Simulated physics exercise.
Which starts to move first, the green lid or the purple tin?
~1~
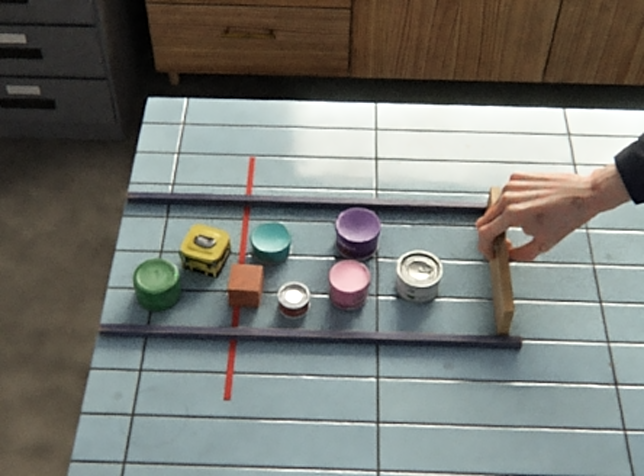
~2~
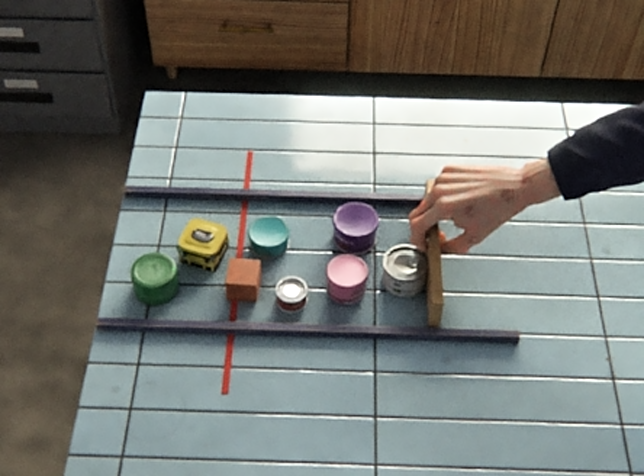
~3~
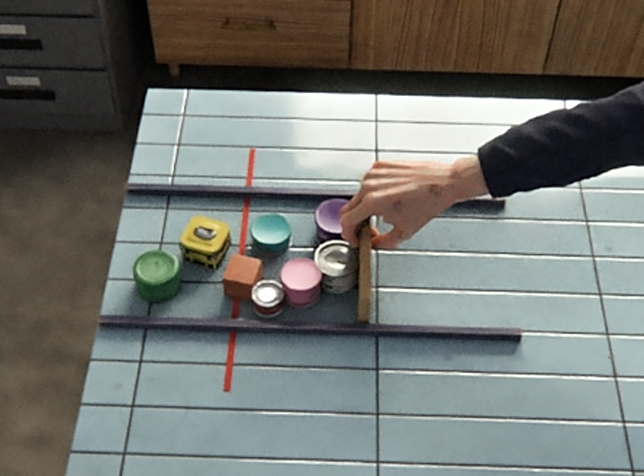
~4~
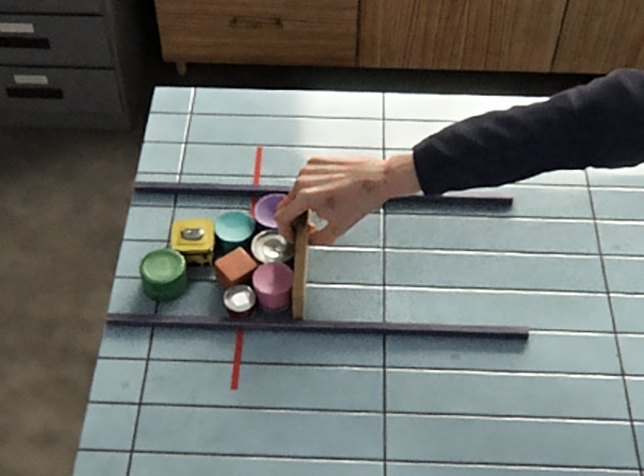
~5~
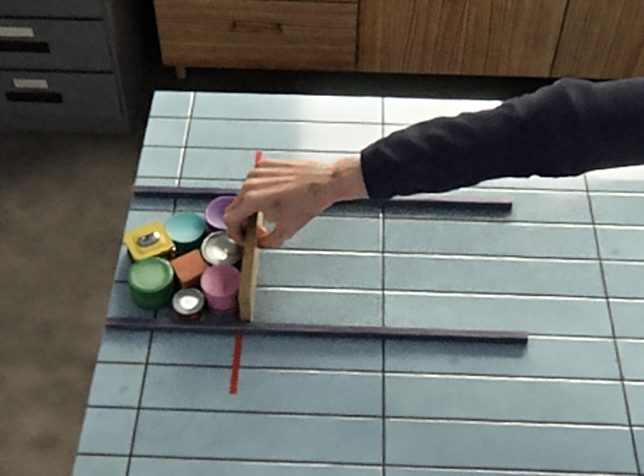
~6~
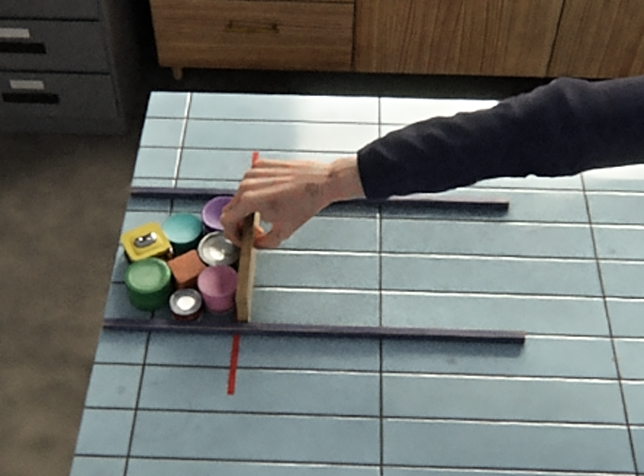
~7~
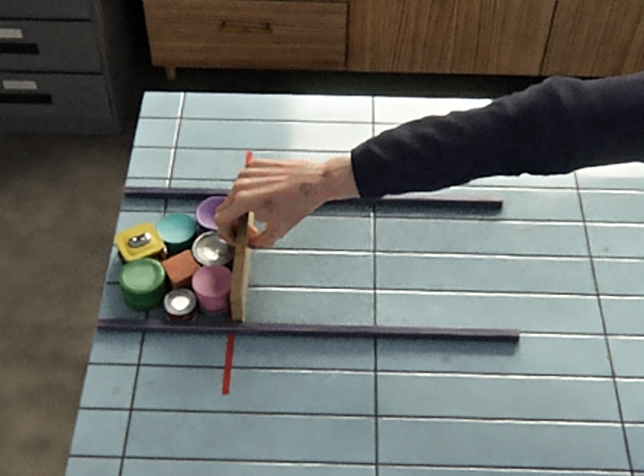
The purple tin starts to move first, sliding left as the board pushes the group together. The green lid stays where it is until later, when the bunched pieces shift towards the table's end.
